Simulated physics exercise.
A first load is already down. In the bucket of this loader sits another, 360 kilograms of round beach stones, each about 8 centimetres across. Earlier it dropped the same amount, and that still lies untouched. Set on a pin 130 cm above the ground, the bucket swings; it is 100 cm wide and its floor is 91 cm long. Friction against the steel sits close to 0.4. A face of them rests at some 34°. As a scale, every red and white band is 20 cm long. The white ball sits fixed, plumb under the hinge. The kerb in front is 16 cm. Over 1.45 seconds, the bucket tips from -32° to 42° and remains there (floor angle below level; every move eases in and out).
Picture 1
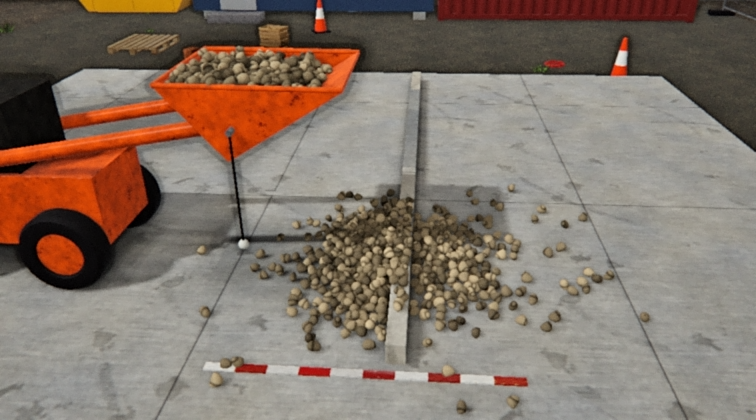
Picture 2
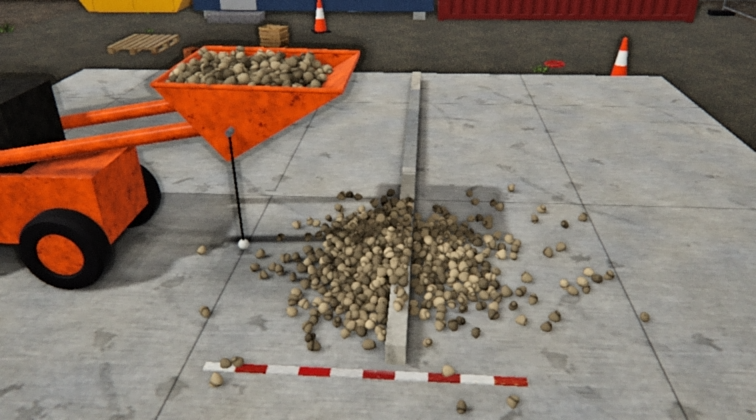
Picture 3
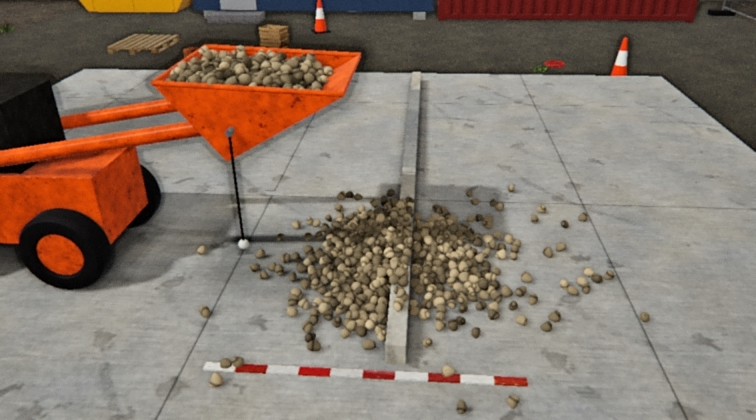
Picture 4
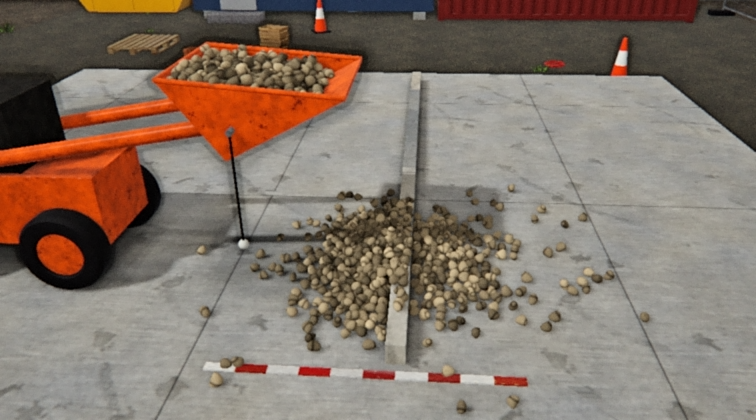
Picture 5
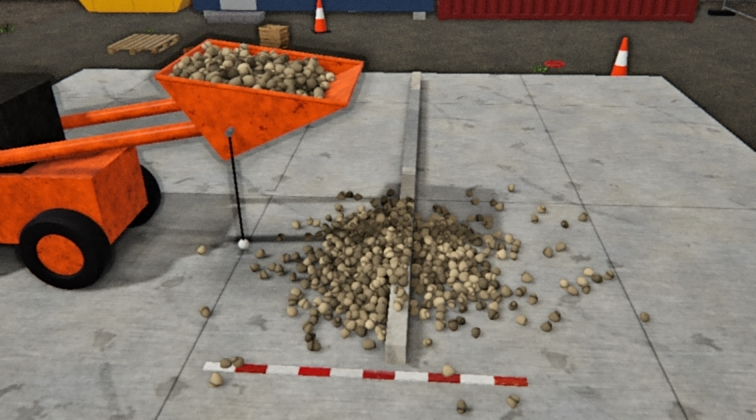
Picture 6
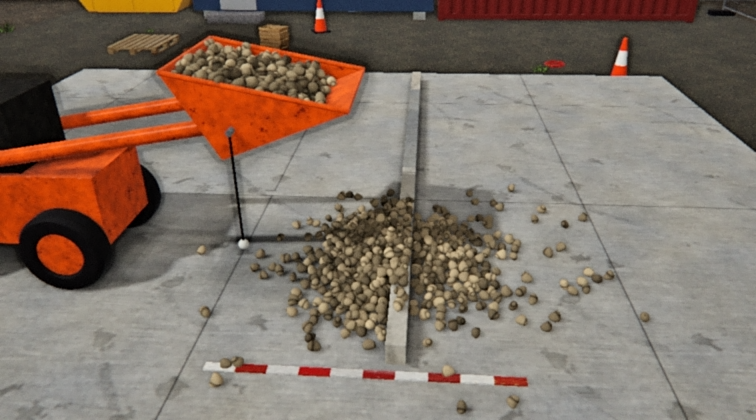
The loader's orange bucket, full of round stones, tilts slightly downward above the scattered pile.
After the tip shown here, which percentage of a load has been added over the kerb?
Roughly 28 out of 100.
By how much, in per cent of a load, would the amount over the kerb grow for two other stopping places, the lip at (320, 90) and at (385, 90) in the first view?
The first position would add some 15 per cent, the second some 70.
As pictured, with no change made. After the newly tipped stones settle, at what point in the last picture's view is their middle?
Their centre rests close to (367, 249).
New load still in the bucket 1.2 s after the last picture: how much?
Roughly 25 per cent of its load.
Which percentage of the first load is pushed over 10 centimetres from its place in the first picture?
About 20 %.
Then, 0.8 s after the last picture the floor is at 31°; in per cent of one load, 96 in the bucket, 71 on this side of the kerb, 33 over the kerb; the foremost stones are at (593, 267).
Then, 1.2 s after the last picture the floor is at 42°; in per cent of one load, 27 in the bucket, 137 on this side of the kerb, 36 over the kerb; the foremost stones are at (593, 267).
Then, 1.6 s after the last picture the floor is at 42°; in per cent of one load, 0 in the bucket, 148 on this side of the kerb, 52 over the kerb; the foremost stones are at (593, 267).
Then, 4.1 s after the last picture the floor is at 42°; in per cent of one load, 0 in the bucket, 140 on this side of the kerb, 60 over the kerb; the foremost stones are at (593, 267). Net gain over the kerb, 28.
